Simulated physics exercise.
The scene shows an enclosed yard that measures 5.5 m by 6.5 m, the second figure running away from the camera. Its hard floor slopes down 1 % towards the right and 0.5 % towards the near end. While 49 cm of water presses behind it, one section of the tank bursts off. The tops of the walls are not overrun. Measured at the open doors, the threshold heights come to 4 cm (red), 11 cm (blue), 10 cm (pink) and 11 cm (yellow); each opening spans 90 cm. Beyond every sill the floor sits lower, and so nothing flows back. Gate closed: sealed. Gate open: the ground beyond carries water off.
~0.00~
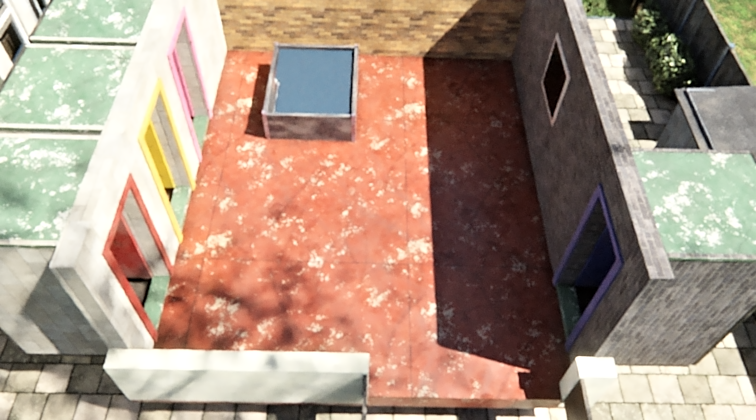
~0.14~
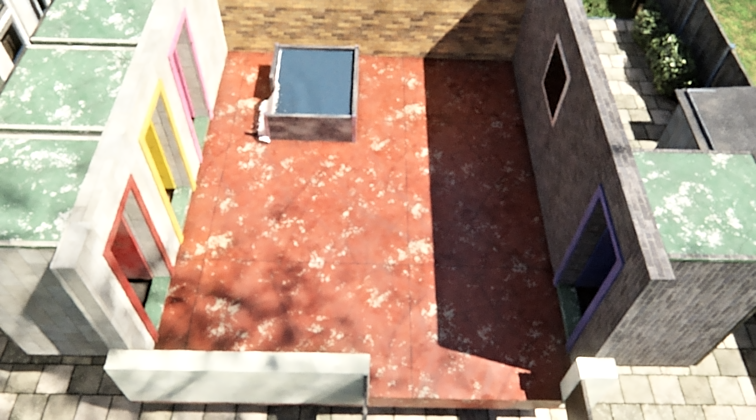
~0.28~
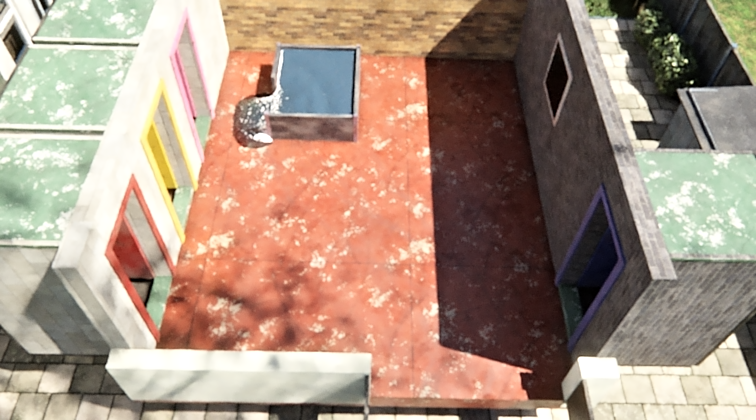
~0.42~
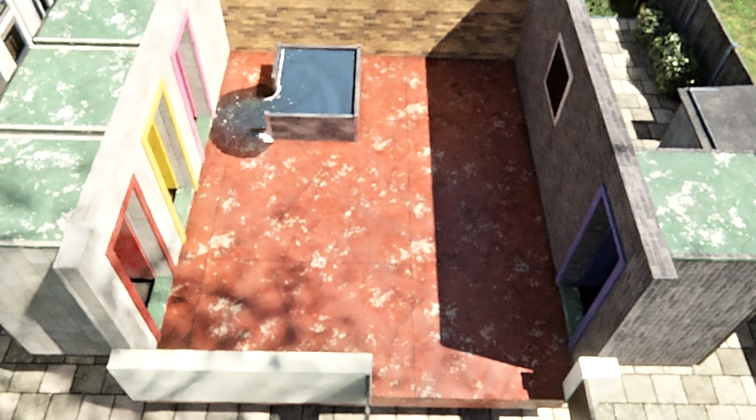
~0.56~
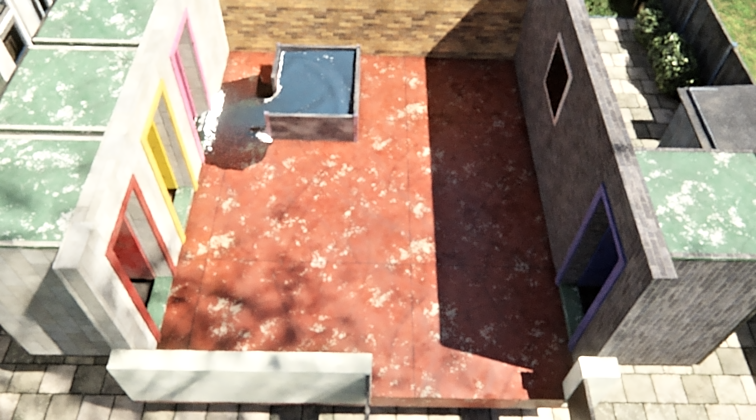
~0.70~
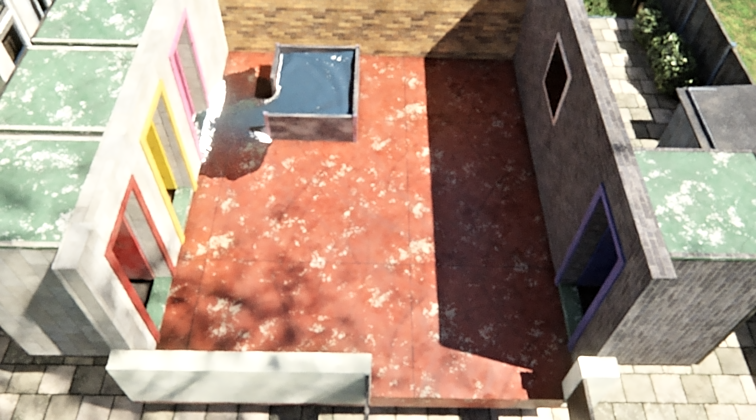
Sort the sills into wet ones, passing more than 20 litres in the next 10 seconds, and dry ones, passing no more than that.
Red door: Dry; blue door: Dry; pink door: Wet; yellow door: Dry.
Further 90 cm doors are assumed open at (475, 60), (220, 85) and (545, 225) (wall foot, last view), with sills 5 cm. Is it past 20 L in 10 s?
In sequence the answers are less than that, more than that and less than that.
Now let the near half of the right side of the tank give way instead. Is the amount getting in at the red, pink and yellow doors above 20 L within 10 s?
Then red does not exceed it, pink does not exceed it, yellow does not exceed it.
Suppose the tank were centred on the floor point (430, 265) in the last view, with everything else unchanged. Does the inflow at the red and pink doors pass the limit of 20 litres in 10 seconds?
Relative to the limit, red is beyond it and pink is within it.
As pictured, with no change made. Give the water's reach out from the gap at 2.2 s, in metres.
I'd put it close to 4.2 m.
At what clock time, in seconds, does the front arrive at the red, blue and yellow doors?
Times: Red 2.0 seconds, blue 7.0 seconds, yellow 1.1 seconds.
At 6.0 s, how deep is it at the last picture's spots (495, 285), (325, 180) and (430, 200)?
I'd read it as roughly 0, 0 and 0 cm, in that order.
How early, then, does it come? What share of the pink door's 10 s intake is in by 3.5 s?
Some 90 per cent by then.
After 1.4 s water covers 10 % of the floor and is deepest (30 cm) near (211, 126); red door not reached, blue door not reached, pink door 27 cm at the sill, 61 L in, yellow door 5 cm at the sill, 0 L in.
After 2.2 s water covers 20 % of the floor and is deepest (24 cm) near (211, 126); red door 3 cm at the sill, 0 L in, blue door not reached, pink door 23 cm at the sill, 135 L in, yellow door 7 cm at the sill, 0 L in.
After 3.5 s water covers 35 % of the floor and is deepest (17 cm) near (211, 126); red door 2 cm at the sill, 0 L in, blue door not reached, pink door 16 cm at the sill, 185 L in, yellow door 5 cm at the sill, 0 L in.
After 6.0 s water covers 50 % of the floor and is deepest (12 cm) near (211, 126); red door 2 cm at the sill, 0 L in, blue door not reached, pink door 10 cm at the sill, 207 L in, yellow door 4 cm at the sill, 0 L in.
After 10.0 s water covers 70 % of the floor and is deepest (7 cm) near (553, 308); red door 3 cm at the sill, 1 L in, blue door 6 cm at the sill, 0 L in, pink door 5 cm at the sill, 209 L in, yellow door 2 cm at the sill, 0 L in.
